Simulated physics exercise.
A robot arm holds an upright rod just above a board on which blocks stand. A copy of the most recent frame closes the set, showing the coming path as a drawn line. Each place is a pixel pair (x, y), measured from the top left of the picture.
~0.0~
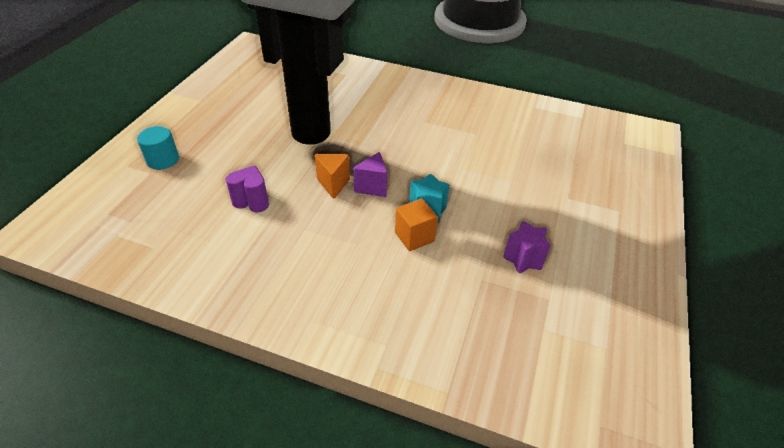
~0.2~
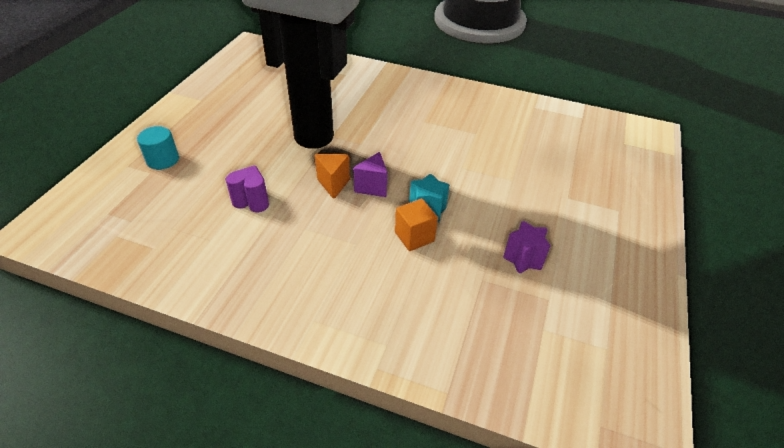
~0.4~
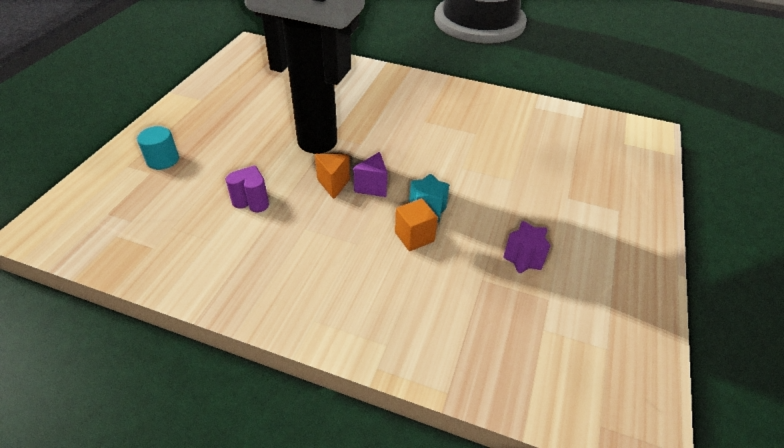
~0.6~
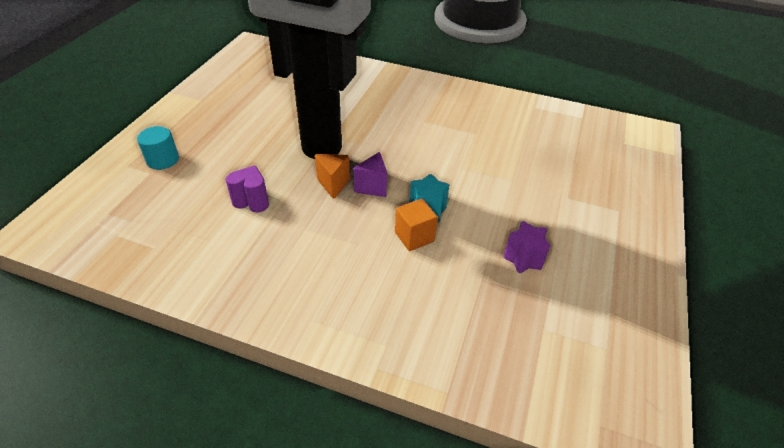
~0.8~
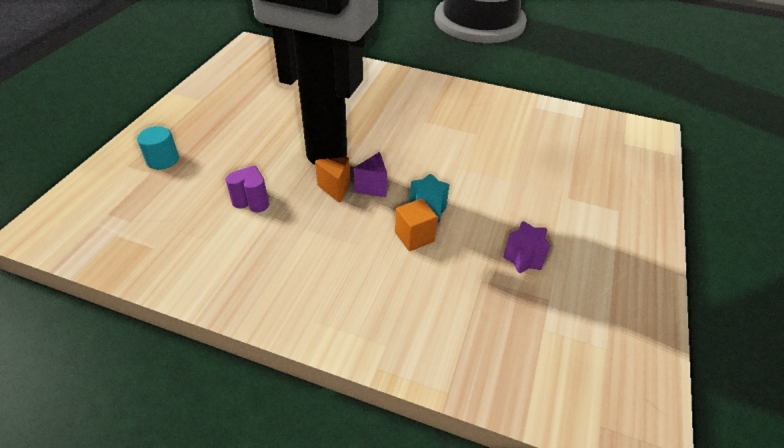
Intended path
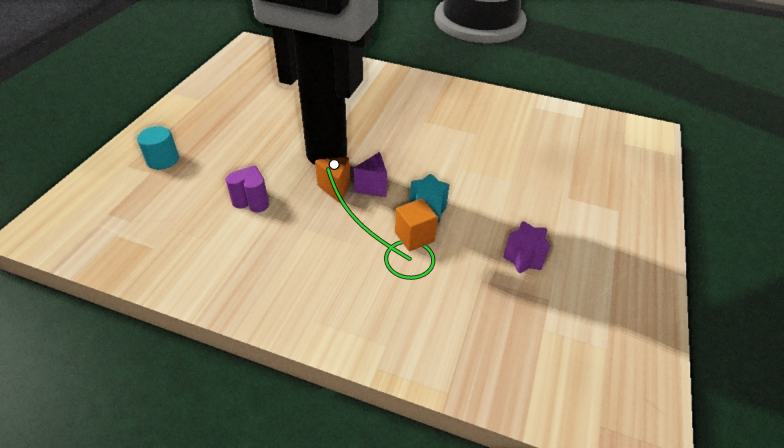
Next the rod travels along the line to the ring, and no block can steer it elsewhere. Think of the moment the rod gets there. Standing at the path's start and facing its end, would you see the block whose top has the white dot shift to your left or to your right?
It's pushed right.
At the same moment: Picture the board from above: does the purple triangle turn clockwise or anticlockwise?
That block twists counter-clockwise.
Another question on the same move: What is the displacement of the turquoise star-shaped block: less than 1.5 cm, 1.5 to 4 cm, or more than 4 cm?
It goes hardly anywhere, under 1.5 cm.
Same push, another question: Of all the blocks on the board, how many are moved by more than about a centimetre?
It should be two, as far as I can tell.
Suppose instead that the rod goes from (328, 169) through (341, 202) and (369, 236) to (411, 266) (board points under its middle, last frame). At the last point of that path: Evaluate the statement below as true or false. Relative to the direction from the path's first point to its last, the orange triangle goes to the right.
True
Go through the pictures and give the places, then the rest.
Rod tip at (311, 134); block tops, orange triangle at (332, 160); purple triangle at (373, 163); orange square at (417, 212); turquoise star-shaped block at (430, 186), in the first frame.
Rod at (314, 138); blocks unchanged, in the second frame.
Rod at (318, 143); blocks unchanged, in the third frame.
Rod at (322, 149); blocks unchanged, in the fourth frame.
Rod at (327, 156); orange triangle at (334, 165); purple triangle at (373, 163); orange square at (417, 212); turquoise star-shaped block at (430, 186), in the fifth frame.
Path on the board, from (328, 169) by way of (341, 200) and (369, 231) to (410, 259); the dot is on the orange triangle.
The first path, step by step. One third of the way, rod at (341, 188); orange triangle at (351, 199); purple triangle at (376, 166), turned 35° anticlockwise.
Two thirds of the way, rod at (369, 218); orange triangle at (377, 233); purple triangle at (377, 167), turned 45° anticlockwise.
At the end, rod at (411, 246); orange triangle at (396, 261), turned 40° clockwise; purple triangle at (377, 167), turned 45° anticlockwise; orange square at (439, 214), turned 15° anticlockwise; turquoise star-shaped block in place.
